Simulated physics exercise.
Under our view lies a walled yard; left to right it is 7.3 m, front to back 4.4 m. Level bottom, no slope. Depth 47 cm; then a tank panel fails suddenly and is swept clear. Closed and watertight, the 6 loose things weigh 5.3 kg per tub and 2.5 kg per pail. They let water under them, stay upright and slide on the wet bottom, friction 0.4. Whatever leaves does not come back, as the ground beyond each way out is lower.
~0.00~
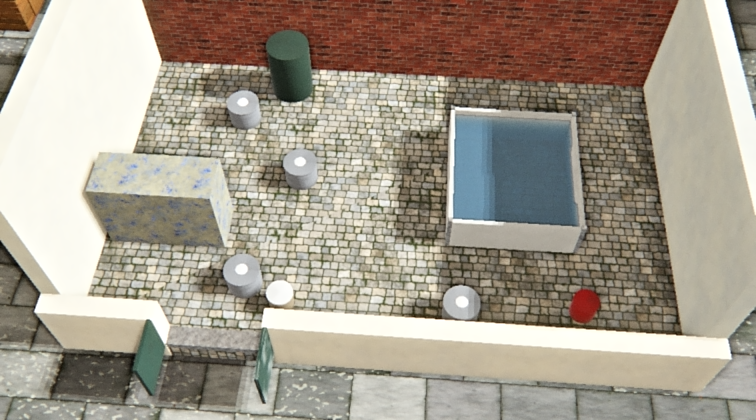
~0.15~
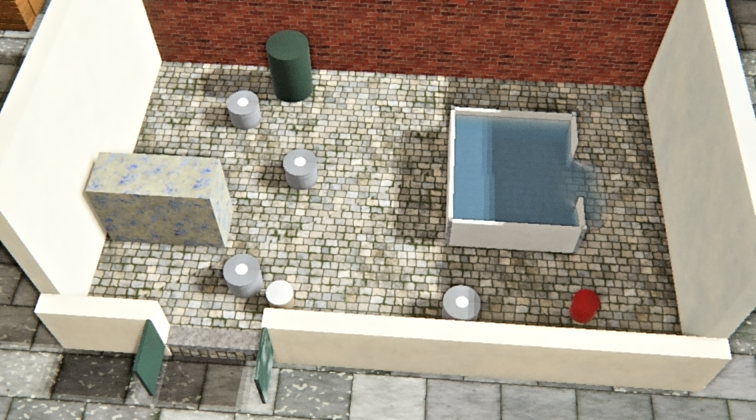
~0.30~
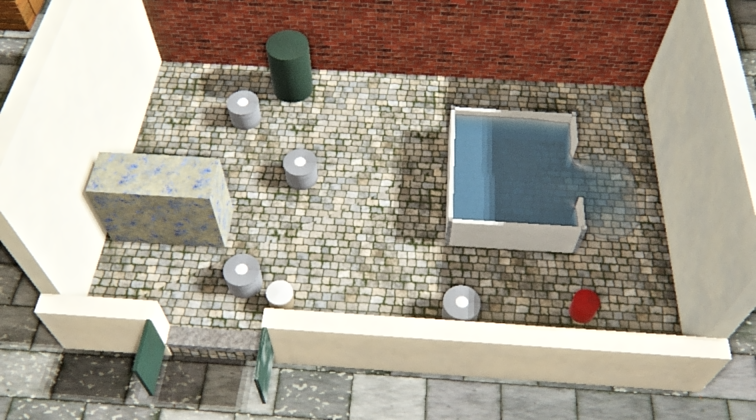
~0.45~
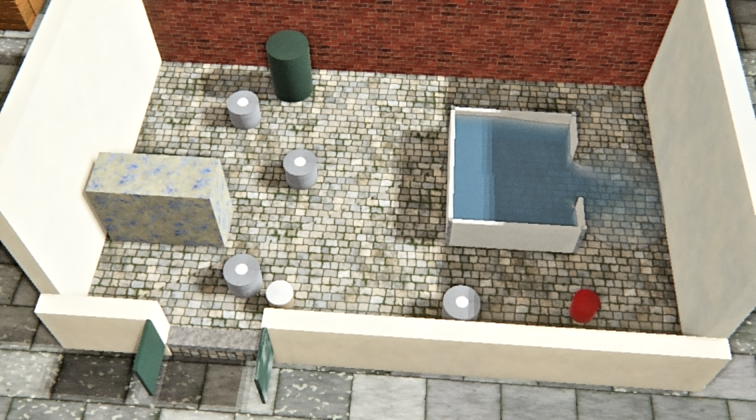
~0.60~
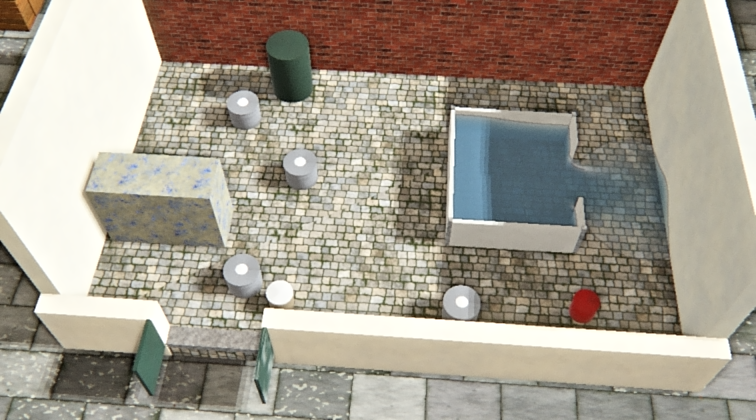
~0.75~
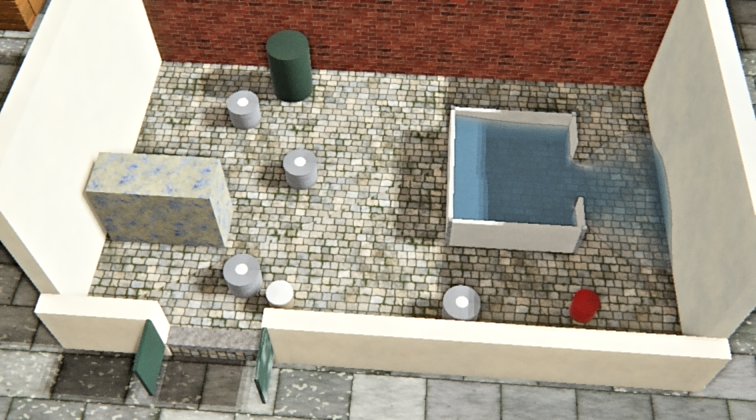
Water pouring through a gap in a white tank's right side, spreading across cobbles to the wall of a walled yard.
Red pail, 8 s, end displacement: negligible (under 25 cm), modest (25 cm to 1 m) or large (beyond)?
Expect a big change in position.
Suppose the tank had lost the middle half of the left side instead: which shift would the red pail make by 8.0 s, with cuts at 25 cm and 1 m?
Result: The red pail remains where it was.
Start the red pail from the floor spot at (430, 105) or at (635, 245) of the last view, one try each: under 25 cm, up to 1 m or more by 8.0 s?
Spot one - it is swept away; spot two - it is swept away.
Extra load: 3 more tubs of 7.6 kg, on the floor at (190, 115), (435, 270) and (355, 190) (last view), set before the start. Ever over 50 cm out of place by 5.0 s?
In order: Below it, above it, below it.
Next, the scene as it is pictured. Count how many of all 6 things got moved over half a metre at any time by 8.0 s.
The total is 5.
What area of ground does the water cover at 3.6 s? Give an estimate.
That flooded area is roughly 16 m2.
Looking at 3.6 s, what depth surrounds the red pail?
Around 3 cm.
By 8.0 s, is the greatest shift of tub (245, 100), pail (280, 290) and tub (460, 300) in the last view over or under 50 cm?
Taking them in order: Fell shy, exceeded and exceeded.
After 1.6 s the red pail is near (587, 301), 0.0 m from its start, aground; 0 of 6 are out; 0 afloat.
After 3.6 s the red pail is near (472, 251), 1.5 m from its start, aground; 0 of 6 are out; 0 afloat.
After 5.6 s the red pail is near (308, 219), 3.6 m from its start, aground; 0 of 6 are out; 0 afloat.
After 8.0 s the red pail is near (211, 173), 5.1 m from its start, afloat; 1 of 6 are out; 3 afloat.
